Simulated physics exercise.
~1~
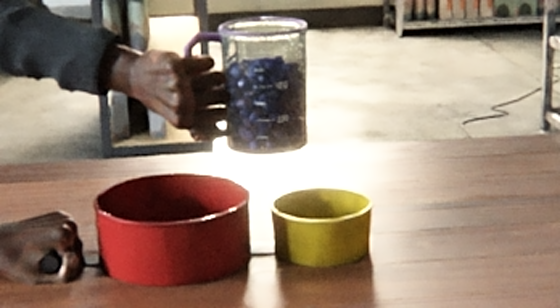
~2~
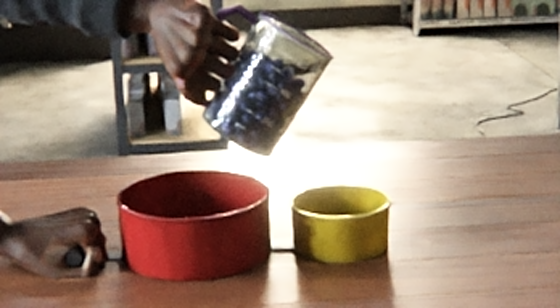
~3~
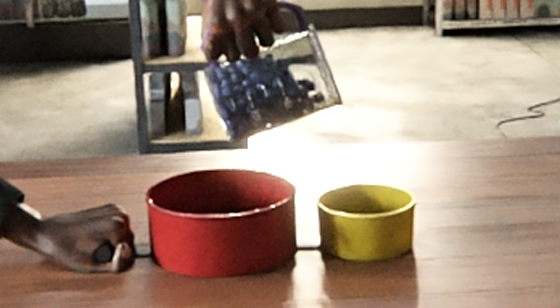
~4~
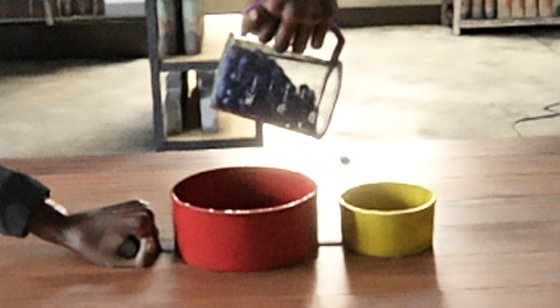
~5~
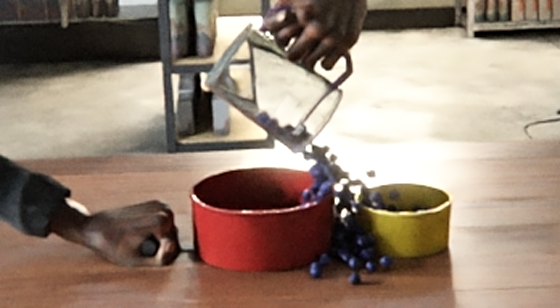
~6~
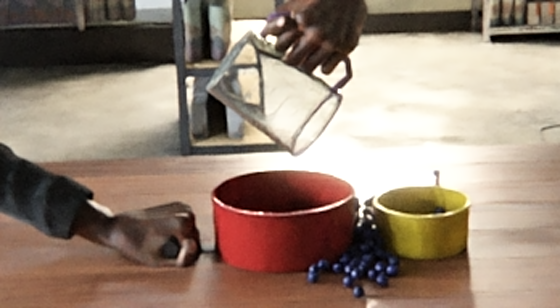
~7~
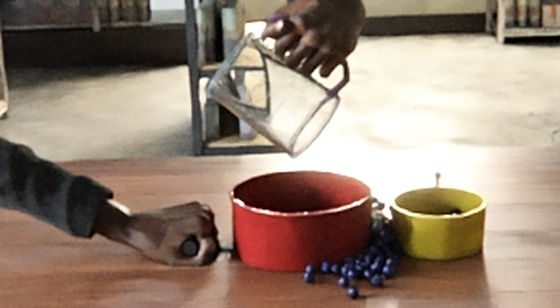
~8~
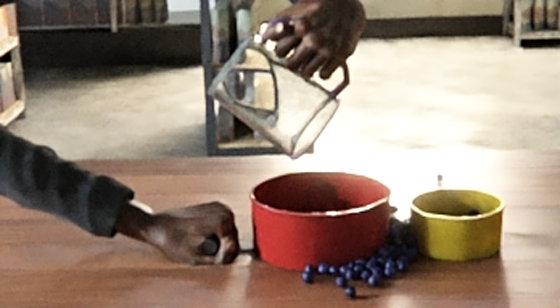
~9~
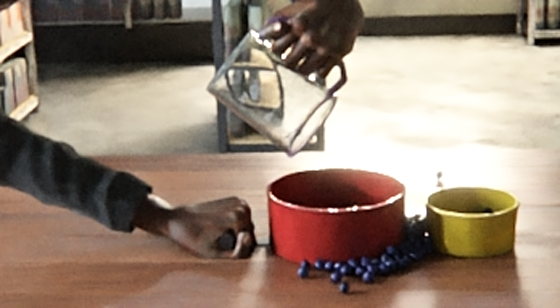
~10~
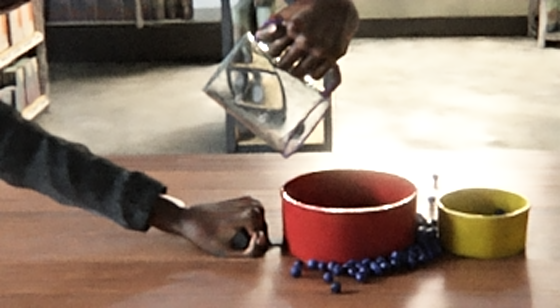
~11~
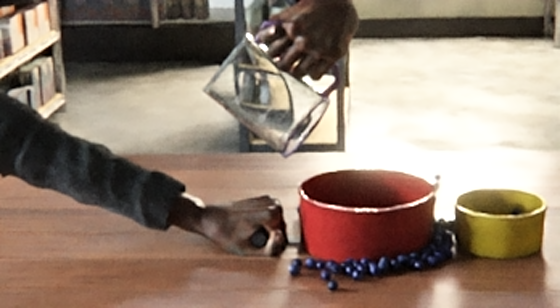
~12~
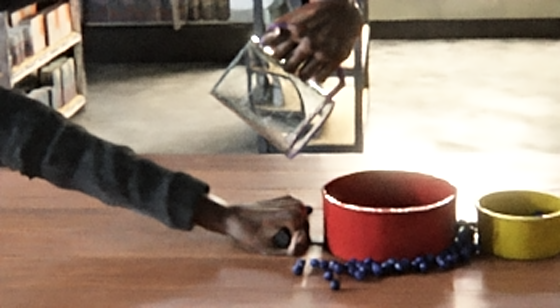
On a wooden tabletop in a room with shelves behind, a hand holds up a clear jug of blueberries while another hand rests beside a red pot joined by a strip to a smaller yellow dish. The lower hand pushes the joined pair steadily to the right as the jug tips over. Blueberries tumble out around the gap between them, some landing in each container and others spilling onto the table. The emptied jug stays tilted while the containers keep sliding right, the loose berries shifting along with them. At the end, a line of berries lies beside the red pot.
